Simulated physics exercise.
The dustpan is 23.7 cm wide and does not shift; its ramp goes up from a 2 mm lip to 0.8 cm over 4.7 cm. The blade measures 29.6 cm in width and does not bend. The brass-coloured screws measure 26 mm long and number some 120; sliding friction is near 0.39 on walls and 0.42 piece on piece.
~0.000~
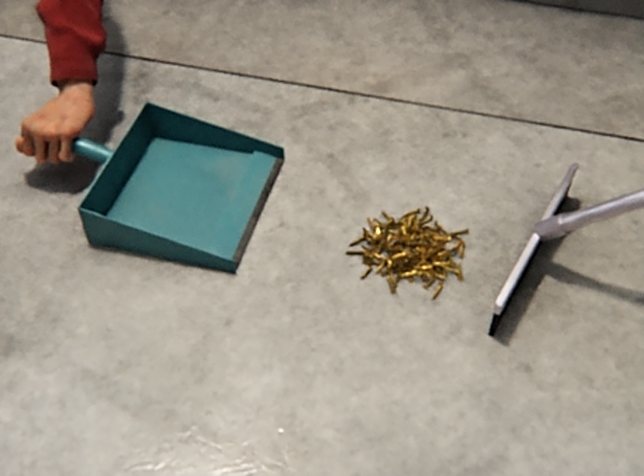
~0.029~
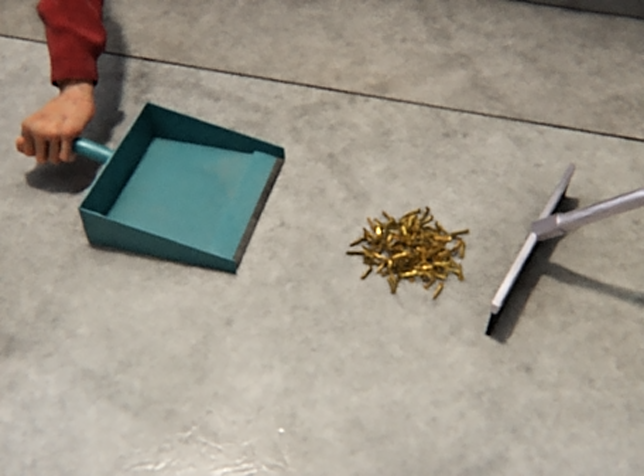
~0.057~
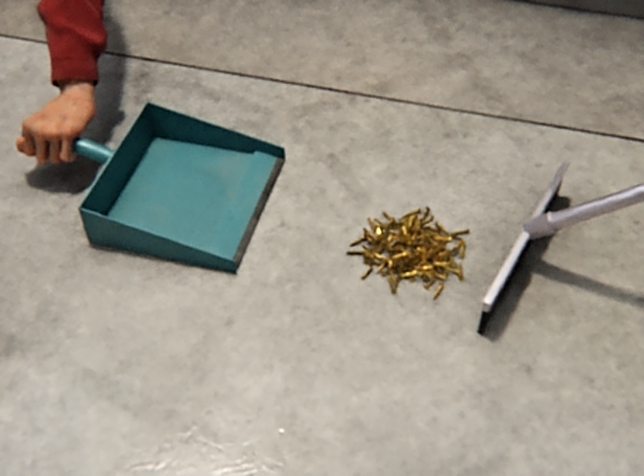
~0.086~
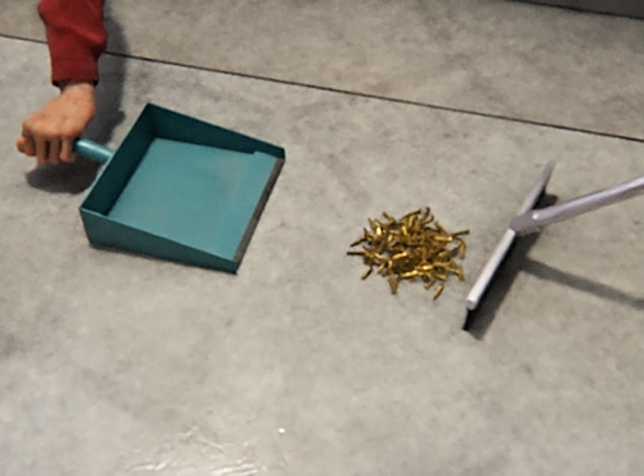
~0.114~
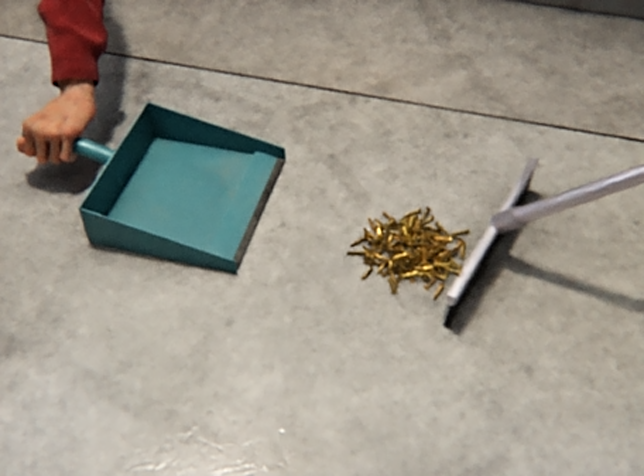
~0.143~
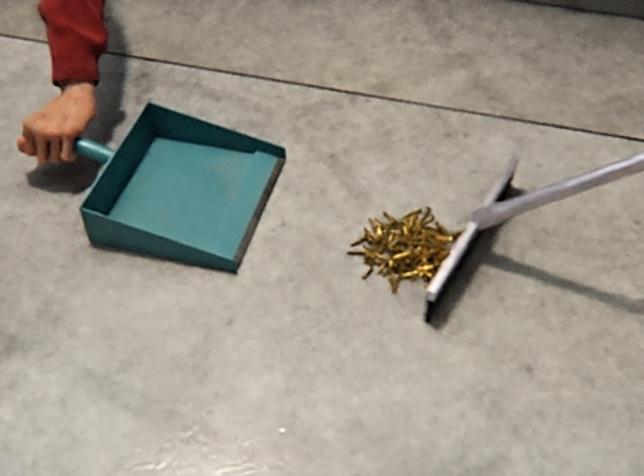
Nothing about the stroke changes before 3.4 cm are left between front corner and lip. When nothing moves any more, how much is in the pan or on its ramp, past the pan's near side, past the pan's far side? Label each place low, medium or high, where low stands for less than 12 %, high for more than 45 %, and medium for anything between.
Pan: Medium. Near side: Low. Far side: Low.
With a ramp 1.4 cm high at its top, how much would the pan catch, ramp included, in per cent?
25 %.
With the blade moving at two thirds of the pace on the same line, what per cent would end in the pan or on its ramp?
It would come to roughly 10 percent.
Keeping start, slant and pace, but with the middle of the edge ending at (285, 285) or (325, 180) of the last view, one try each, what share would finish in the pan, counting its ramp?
I'd expect about 10 percent, then about 45 percent.
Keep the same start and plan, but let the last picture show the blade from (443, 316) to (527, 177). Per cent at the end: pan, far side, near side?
You'd see pan at 5, far at 0 and near at 10.
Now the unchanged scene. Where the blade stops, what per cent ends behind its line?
About 0 per cent.
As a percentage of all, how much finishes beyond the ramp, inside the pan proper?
Estimate: Close to 10 per cent of the total.
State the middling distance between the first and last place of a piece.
Roughly 22 cm.
After 0.28 s, middle of the blade 18 cm from the lip; 0 % over the lip, far side 0 %, near side 0 %.
After 0.37 s, middle of the blade 10 cm from the lip; 0 % over the lip, far side 0 %, near side 0 %.
Then, at 0.60 s, middle of the blade 7 cm from the lip; 35 % over the lip, far side 5 %, near side 0 %.
At rest (1.7 s), pan 30 %, near side 0 %, far side 5 %, in front of the lip or behind the blade 60 %.
